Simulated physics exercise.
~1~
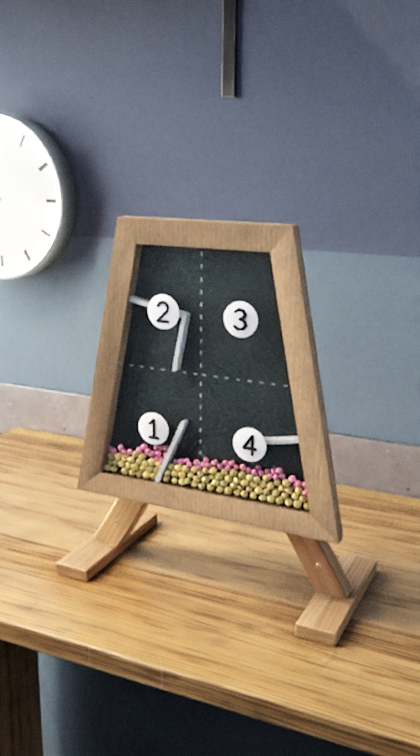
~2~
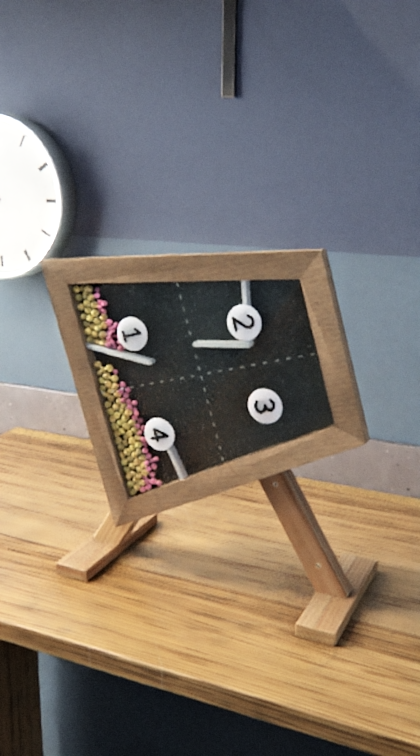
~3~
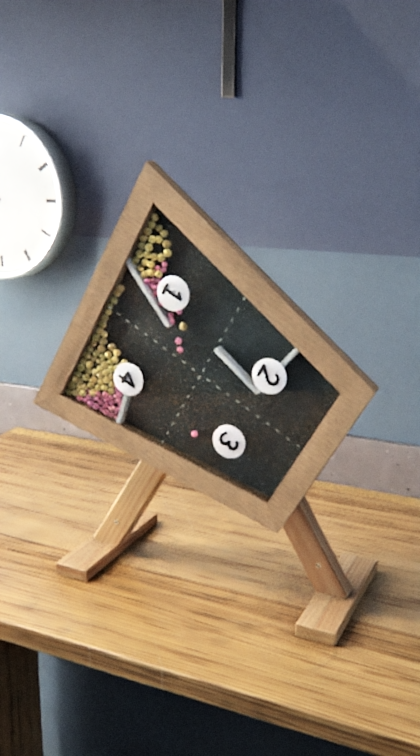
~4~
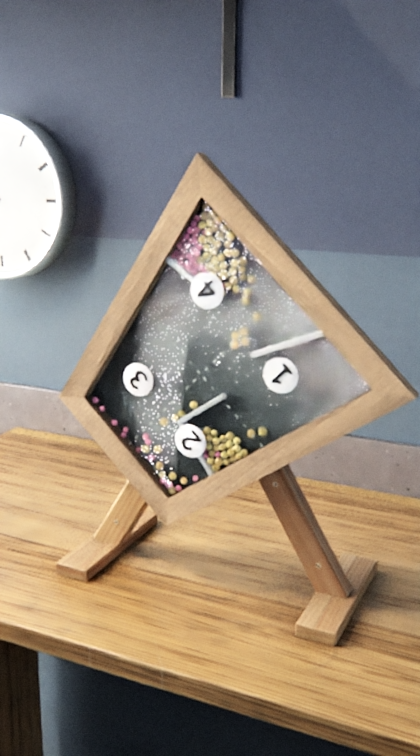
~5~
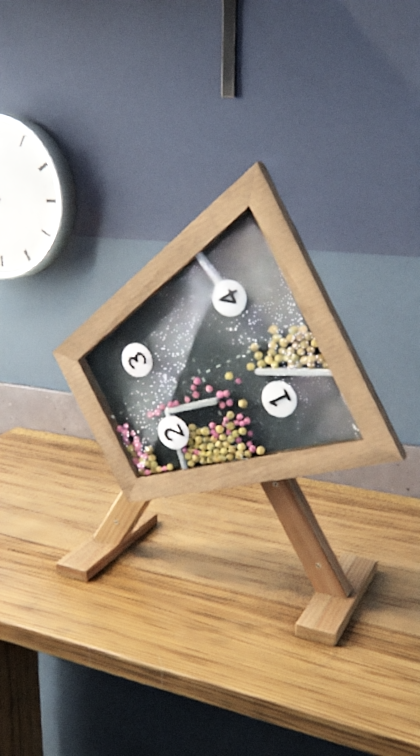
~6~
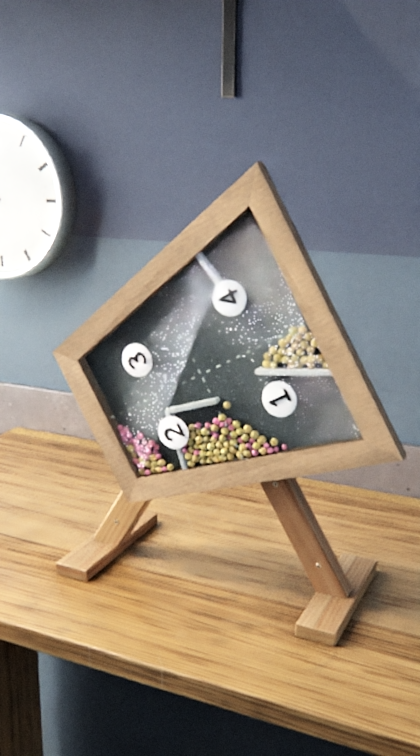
A wooden-framed case turns clockwise on its stand, spilling yellow and pink beads mostly into quarter two.
